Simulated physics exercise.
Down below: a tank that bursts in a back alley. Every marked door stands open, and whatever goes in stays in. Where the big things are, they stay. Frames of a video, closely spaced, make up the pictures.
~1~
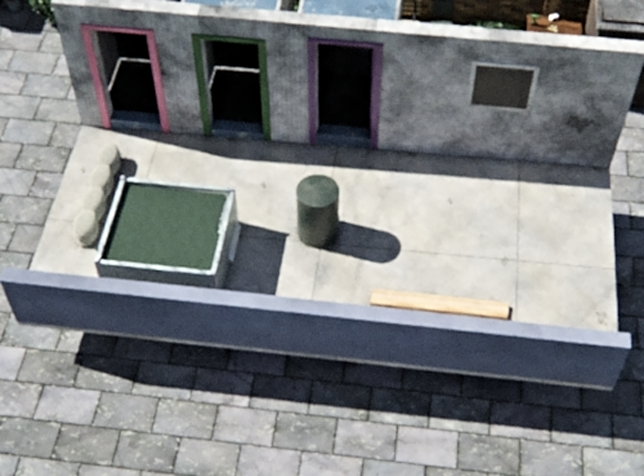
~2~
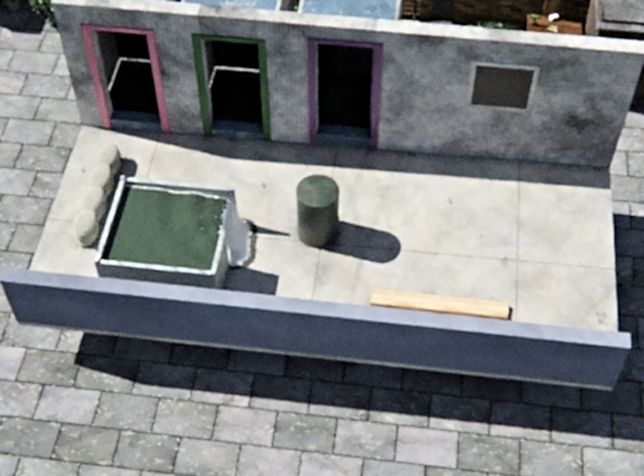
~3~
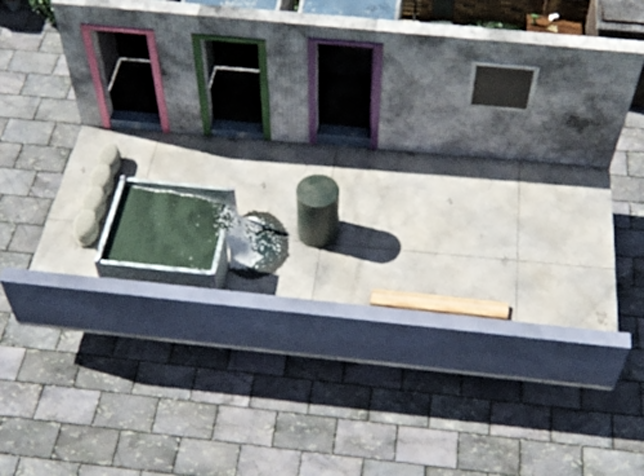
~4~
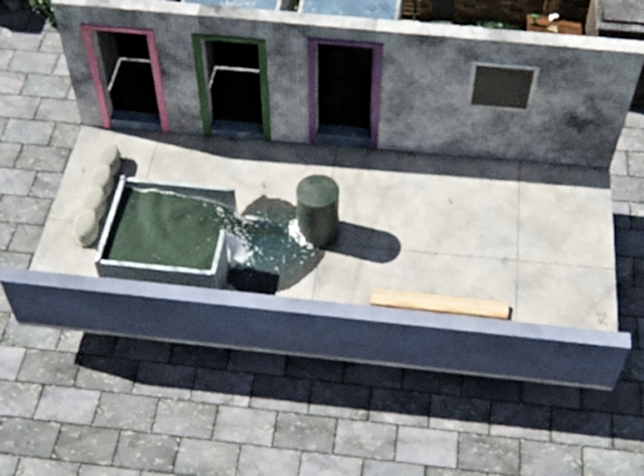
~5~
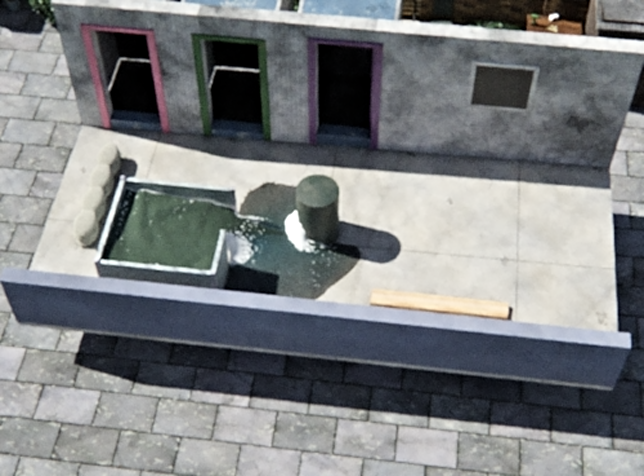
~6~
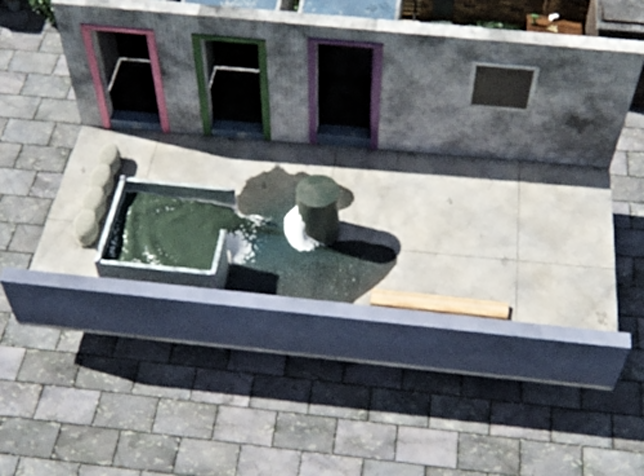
In this clip, a square tank of green water on a pale walled courtyard bursts open on its right side, and water pours out, spreading rightward across the floor, splashing white against a green cylinder and flowing around it.
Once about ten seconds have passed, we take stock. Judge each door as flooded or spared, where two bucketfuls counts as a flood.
The green door is spared, the purple door is spared, the pink door is spared.
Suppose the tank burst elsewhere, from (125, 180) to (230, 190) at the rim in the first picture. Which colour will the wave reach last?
I'd say the one in purple.
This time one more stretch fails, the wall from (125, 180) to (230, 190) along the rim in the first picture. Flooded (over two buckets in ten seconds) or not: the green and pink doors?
Well, the green crosses the threshold, and the pink crosses the threshold.
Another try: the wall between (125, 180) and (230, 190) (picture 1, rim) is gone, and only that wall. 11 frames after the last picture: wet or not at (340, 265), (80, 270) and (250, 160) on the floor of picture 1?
In the order given: Untouched, untouched and swamped.
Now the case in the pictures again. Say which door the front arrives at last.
It has to be the pink one.
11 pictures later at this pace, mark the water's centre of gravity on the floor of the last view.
Point: (262, 251).
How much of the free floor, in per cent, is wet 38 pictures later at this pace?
It comes to roughly 85 in a hundred.
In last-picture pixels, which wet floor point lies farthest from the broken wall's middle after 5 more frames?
Close to (510, 306), I think.
A moment on, water covers 30 % of the floor; the green door not reached, the purple door wet at the sill, nothing in, the pink door not reached.
Next, water covers 45 % of the floor; the green door wet at the sill, nothing in, the purple door wet at the sill, nothing in, the pink door not reached.
Then, water covers 75 % of the floor; the green door wet at the sill, nothing in, the purple door under two buckets in, the pink door wet at the sill, nothing in.
Later, water covers 85 % of the floor; the green door wet at the sill, nothing in, the purple door under two buckets in, the pink door wet at the sill, nothing in.
In the end, water covers 85 % of the floor; the green door wet at the sill, nothing in, the purple door under two buckets in, the pink door wet at the sill, nothing in.
